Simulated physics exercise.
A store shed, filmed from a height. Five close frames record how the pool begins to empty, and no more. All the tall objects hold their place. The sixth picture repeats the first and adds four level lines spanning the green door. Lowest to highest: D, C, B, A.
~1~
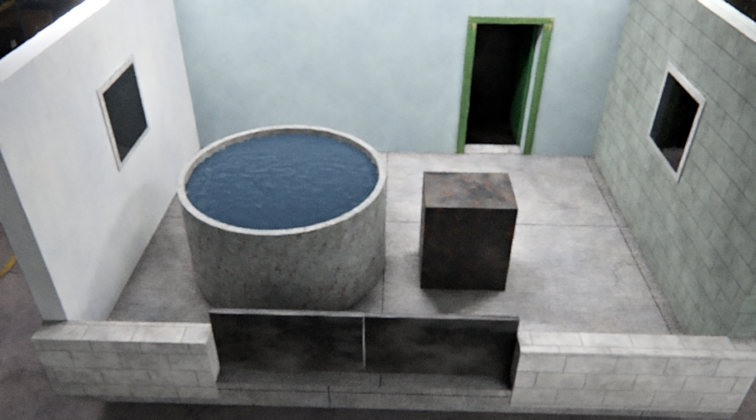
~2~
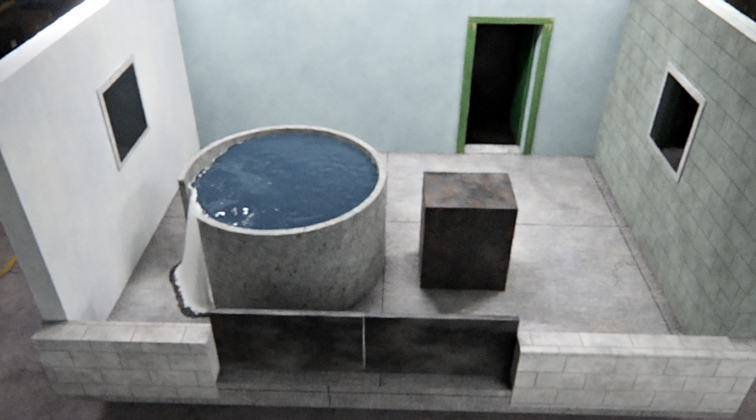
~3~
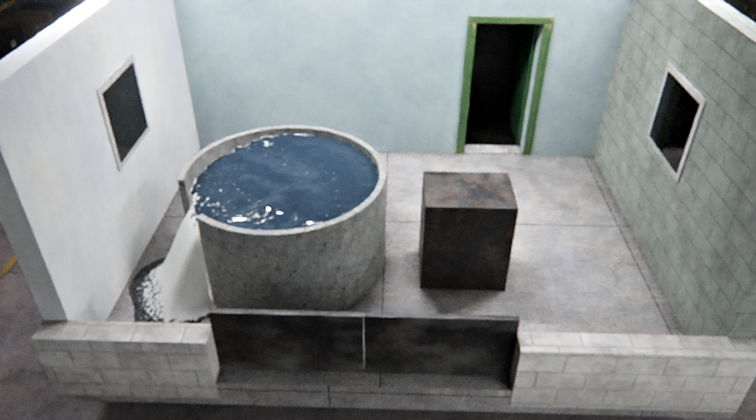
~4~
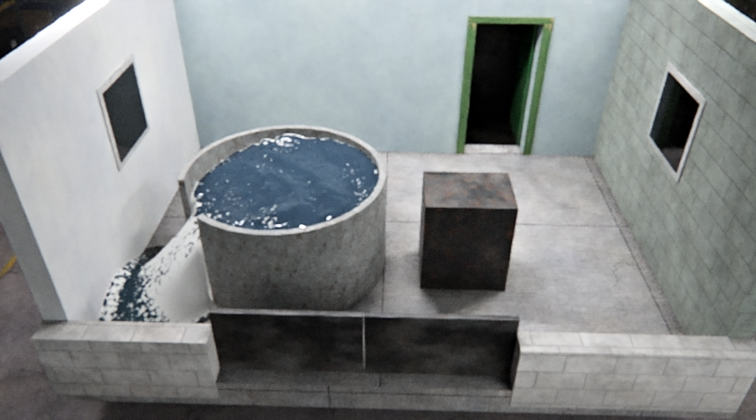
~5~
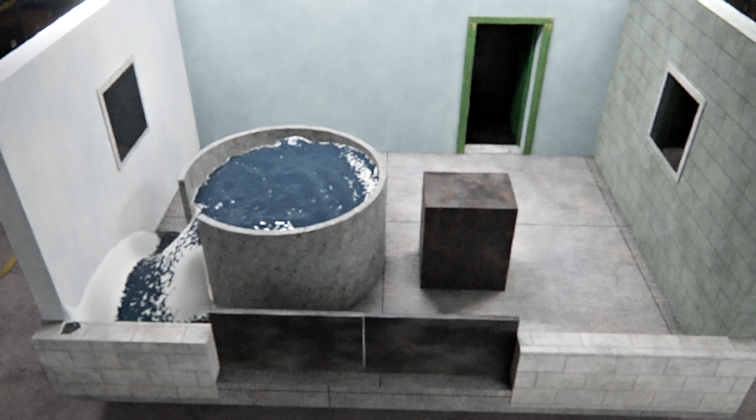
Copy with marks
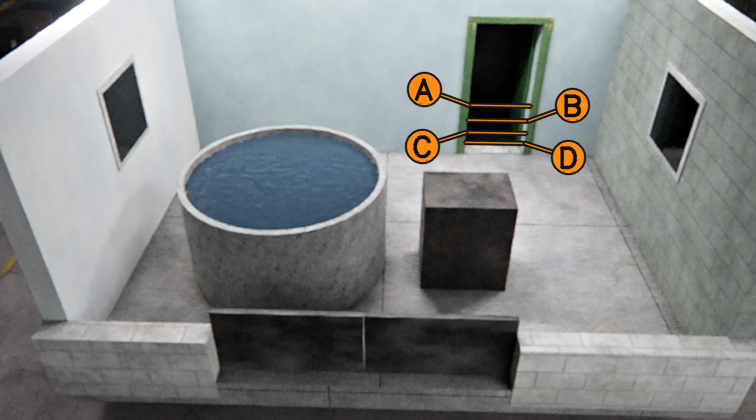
In a store shed, water pours from the round pool's left side and spreads across the floor.
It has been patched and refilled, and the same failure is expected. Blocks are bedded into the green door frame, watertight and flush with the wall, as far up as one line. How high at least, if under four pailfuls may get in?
Use line D.
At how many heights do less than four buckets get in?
All four.
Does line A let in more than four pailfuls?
No, not at all.
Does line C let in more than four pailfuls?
No, not at all.
In orange, A at (499, 105); B at (497, 120); C at (496, 132); D at (494, 142); from the bottom up D, C, B, A.
With A, nothing gets over.
With B, nothing gets over.
With C, nothing gets over.
With D, a splash gets over, under a bucket.
